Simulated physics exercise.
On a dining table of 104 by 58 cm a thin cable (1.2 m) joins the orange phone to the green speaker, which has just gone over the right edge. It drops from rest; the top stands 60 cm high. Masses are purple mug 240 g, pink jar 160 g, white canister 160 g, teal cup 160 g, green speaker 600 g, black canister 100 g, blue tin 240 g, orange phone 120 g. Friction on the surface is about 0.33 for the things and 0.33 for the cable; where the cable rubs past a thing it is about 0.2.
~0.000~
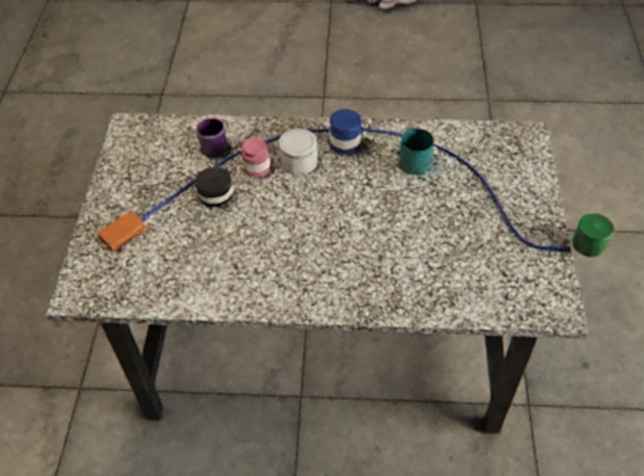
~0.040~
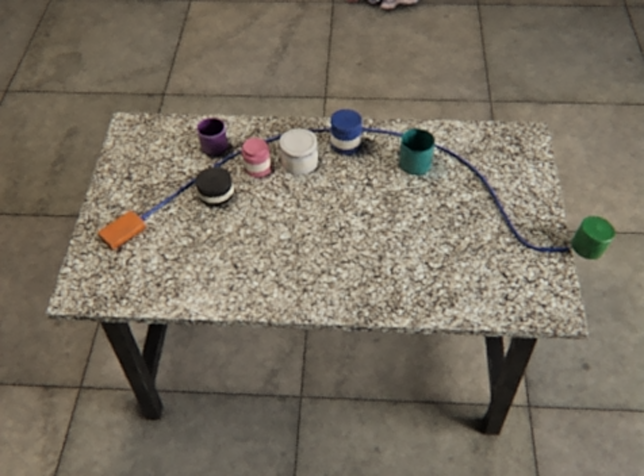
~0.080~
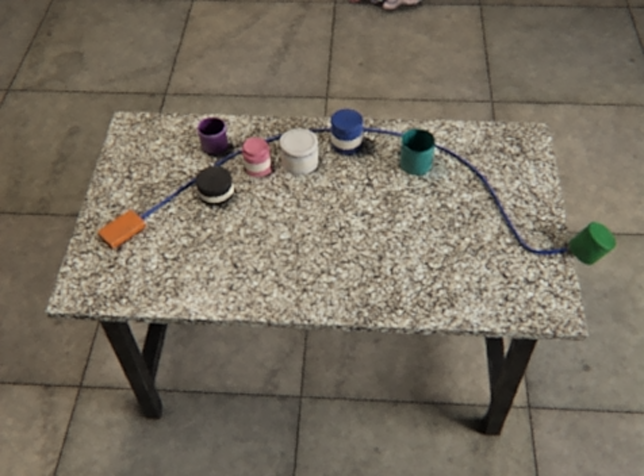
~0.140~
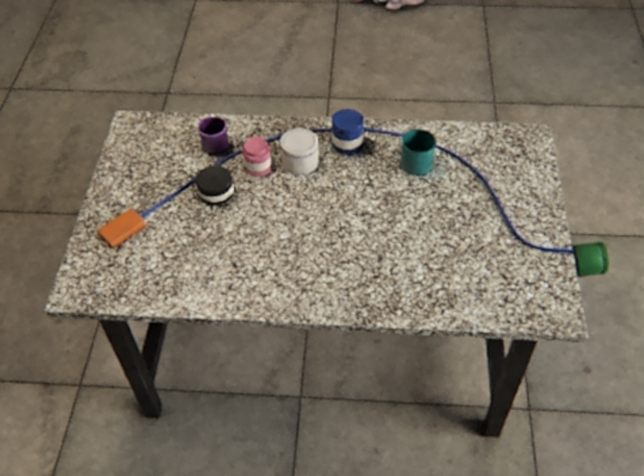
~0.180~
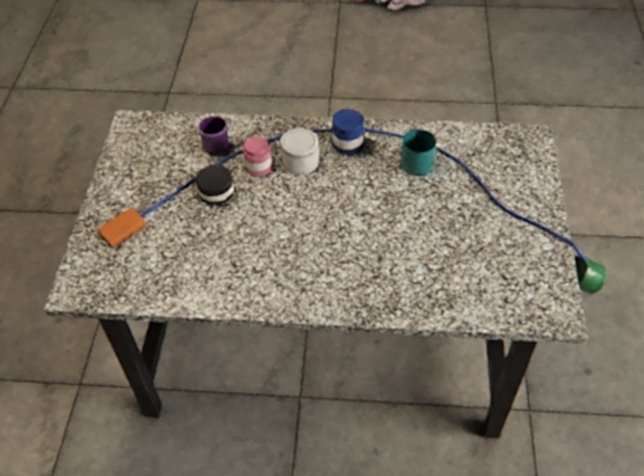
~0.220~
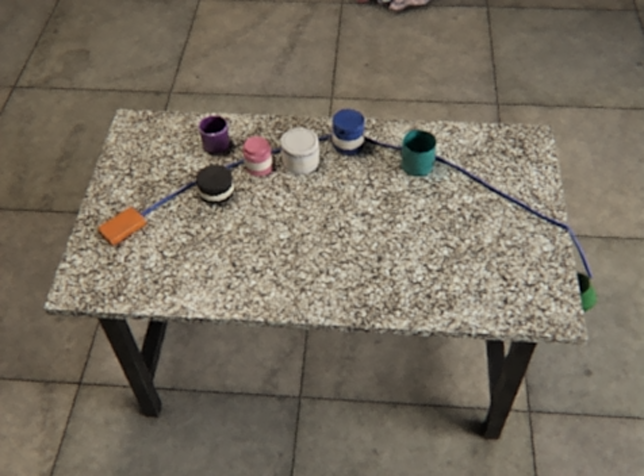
A green cylindrical object tips over the right edge of a speckled table and drops partly out of sight, drawing the attached blue cable straighter past the teal cup, while the orange block and assorted containers stay almost still.
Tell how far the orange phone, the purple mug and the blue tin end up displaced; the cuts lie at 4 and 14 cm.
The orange phone ends far away, the purple mug stays in the low band, the blue tin moves a moderate way.
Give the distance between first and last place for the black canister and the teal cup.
About: Black canister 6 cm, teal cup 6 cm.
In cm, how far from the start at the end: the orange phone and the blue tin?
About: Orange phone off the top, blue tin 10 cm.
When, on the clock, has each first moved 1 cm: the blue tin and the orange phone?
About: Blue tin 0.26 s, orange phone 0.26 s.
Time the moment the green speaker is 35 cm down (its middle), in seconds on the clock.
About: 0.36 s.
After 0.5 s, the cable's tail end at (258, 151); orange phone 31 cm off its start, blue tin 9 cm off its start, green speaker over the edge.
After 0.7 s, the cable has left the top; orange phone over the edge, blue tin 9 cm off its start, green speaker over the edge.
After 1.0 s, the cable has left the top; orange phone over the edge, blue tin 9 cm off its start at (355, 147), green speaker over the edge.
After 1.2 s, the cable has left the top; orange phone over the edge, blue tin 9 cm off its start, green speaker over the edge.
After 2.4 s, the cable has left the top; orange phone over the edge, blue tin 9 cm off its start at (355, 147), purple mug 0 cm off its start at (213, 124), green speaker over the edge.
